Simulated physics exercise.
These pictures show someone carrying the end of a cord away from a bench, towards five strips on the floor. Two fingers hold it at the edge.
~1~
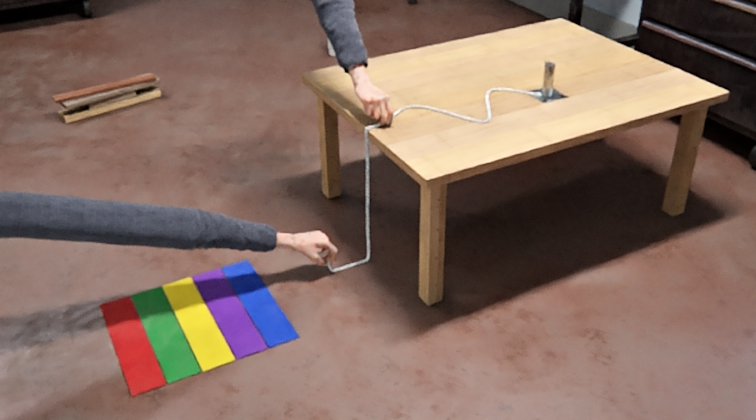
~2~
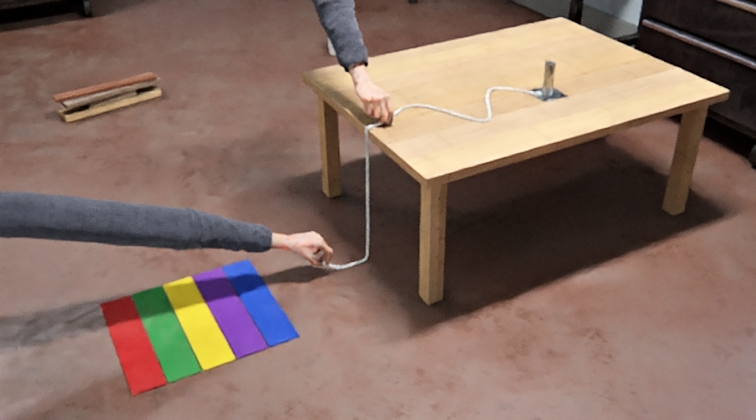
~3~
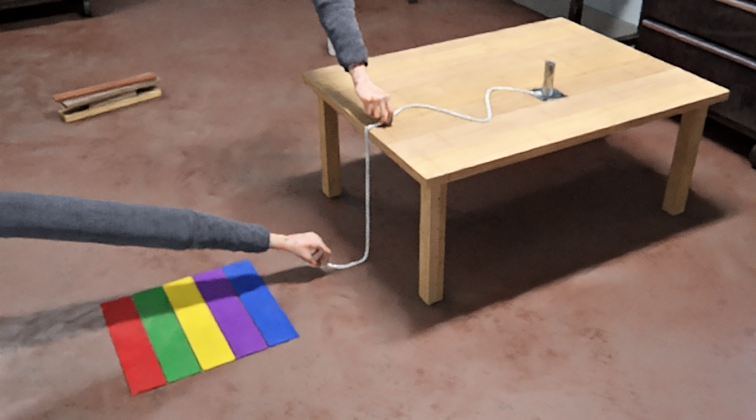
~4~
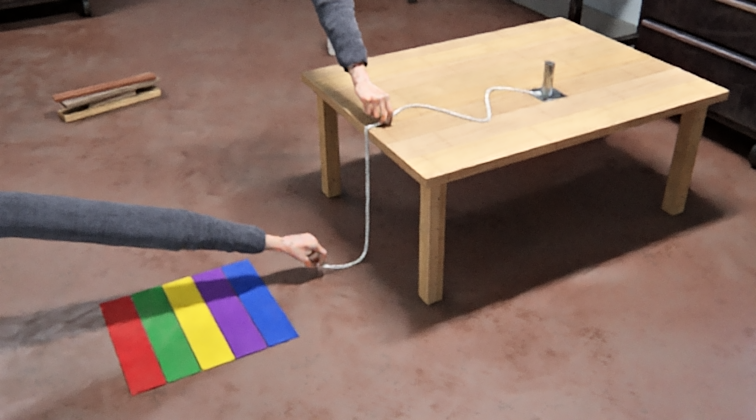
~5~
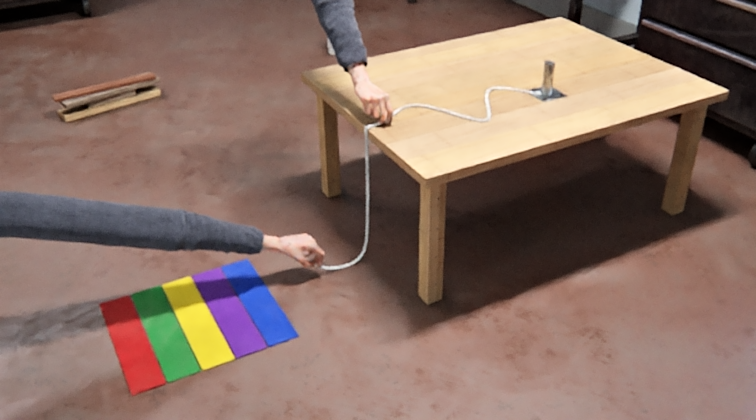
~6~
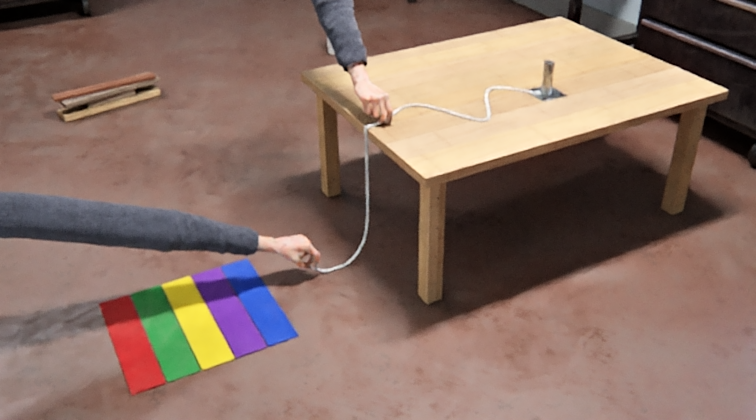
On a reddish floor beside a wooden table, one hand slowly draws a cord's end left while another pins it at the edge.
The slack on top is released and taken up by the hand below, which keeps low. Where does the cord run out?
It gets as far as the red strip.
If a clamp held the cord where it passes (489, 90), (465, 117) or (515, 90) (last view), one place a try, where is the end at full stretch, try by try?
The places are (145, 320), (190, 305) and (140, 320).
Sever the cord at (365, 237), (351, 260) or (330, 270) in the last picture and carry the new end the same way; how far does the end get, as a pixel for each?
In that order: (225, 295), (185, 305) and (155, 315).
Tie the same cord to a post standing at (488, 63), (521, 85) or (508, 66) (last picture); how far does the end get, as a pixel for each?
In that order: (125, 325), (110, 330) and (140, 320).
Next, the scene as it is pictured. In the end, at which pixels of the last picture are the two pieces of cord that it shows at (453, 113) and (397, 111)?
They go to (398, 128) and to (342, 163).
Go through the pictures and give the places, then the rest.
End (329, 262); blue (275, 327); purple (243, 338); yellow (211, 349); green (177, 360); red (142, 372), in the first picture.
End (324, 263); cord through (509, 89) (490, 114) (435, 109) (383, 123) (368, 181) (368, 245), in the second picture.
End (322, 264), in the third picture.
End (318, 265); cord through (509, 89) (490, 114) (435, 109) (383, 123) (368, 181) (366, 245), in the fourth picture.
End (316, 265), in the fifth picture.
End (311, 266); cord through (508, 89) (489, 113) (434, 108) (382, 122) (368, 180) (362, 246), in the sixth picture.
Soon after, end near (193, 304); over yellow.
After that, end near (149, 318); over green.
At the stop, end near (123, 327); over red. The red one.
